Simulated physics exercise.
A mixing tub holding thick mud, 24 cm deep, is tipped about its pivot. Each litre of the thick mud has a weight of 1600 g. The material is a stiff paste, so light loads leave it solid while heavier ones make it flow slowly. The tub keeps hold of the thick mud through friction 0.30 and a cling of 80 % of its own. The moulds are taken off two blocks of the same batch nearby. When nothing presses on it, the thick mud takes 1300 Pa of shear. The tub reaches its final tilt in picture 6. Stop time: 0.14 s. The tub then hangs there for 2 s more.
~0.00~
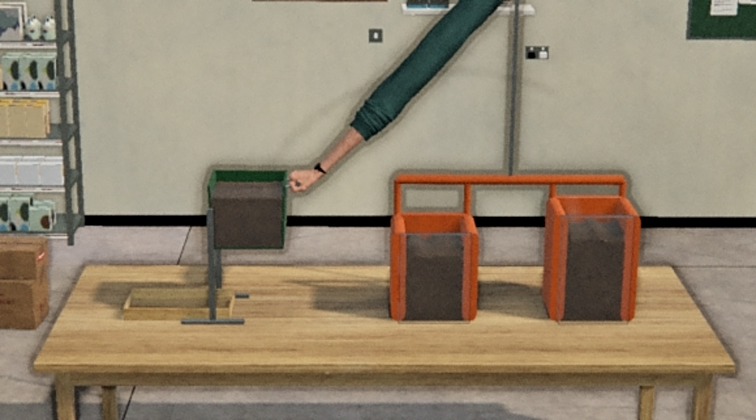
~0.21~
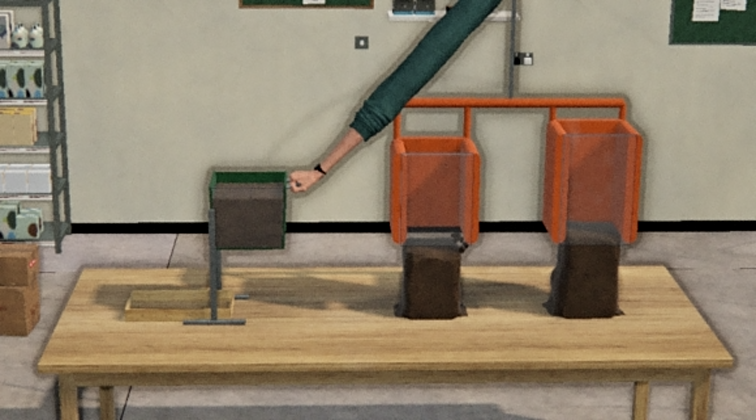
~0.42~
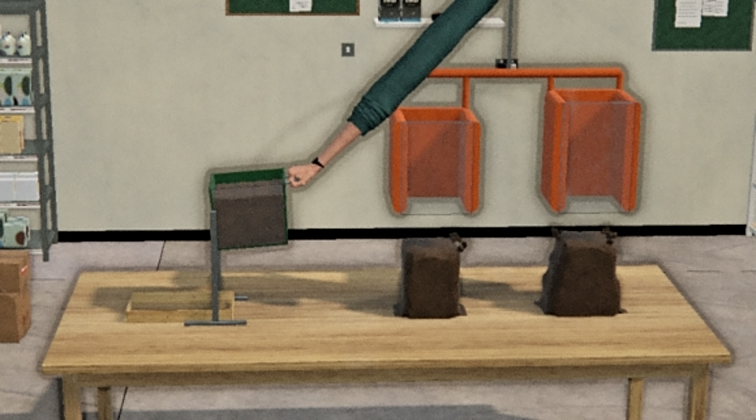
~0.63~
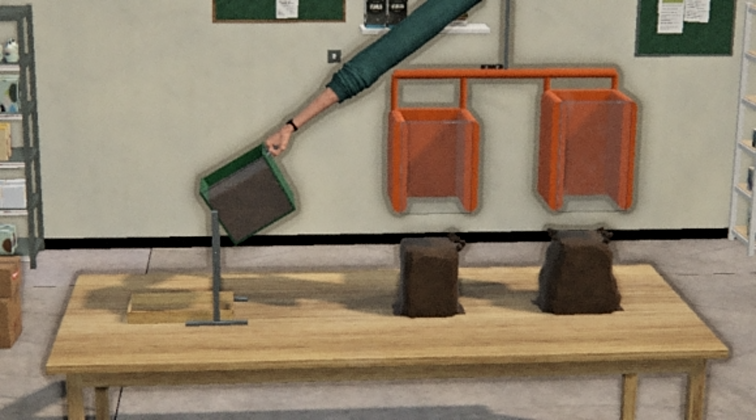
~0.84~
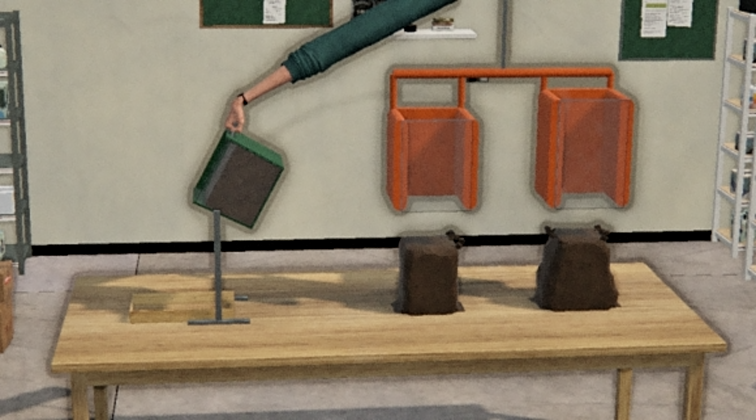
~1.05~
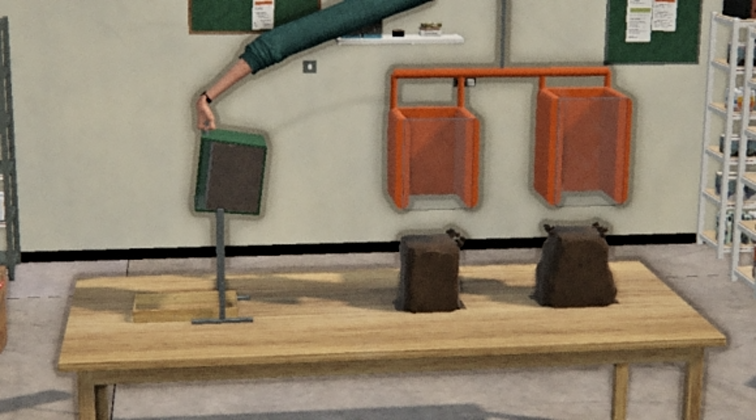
A green-sleeved arm held a green tub of thick mud as orange moulds lifted off two dark blocks, which slumped slightly, the right one more; then the hand tipped the tub steeply leftward.
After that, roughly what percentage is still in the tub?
Roughly 100 %.
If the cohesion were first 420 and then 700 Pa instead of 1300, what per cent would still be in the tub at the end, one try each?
First try roughly 45 per cent, second try roughly 65 per cent.
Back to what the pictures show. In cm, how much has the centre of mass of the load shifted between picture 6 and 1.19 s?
Looks like around 0 cm to me.
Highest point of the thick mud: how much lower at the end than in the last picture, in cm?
Some 0 cm.
After 1.19 s, the tub is at 83 degrees and holds 100 %.
After 1.36 s, the tub is at 83 degrees and holds 100 %.
After 1.53 s, the tub is at 83 degrees and holds 100 %.
After 1.70 s, the tub is at 83 degrees and holds 100 %.
After 3.05 s, at the end, the tub is at 83 degrees and holds 100 %.
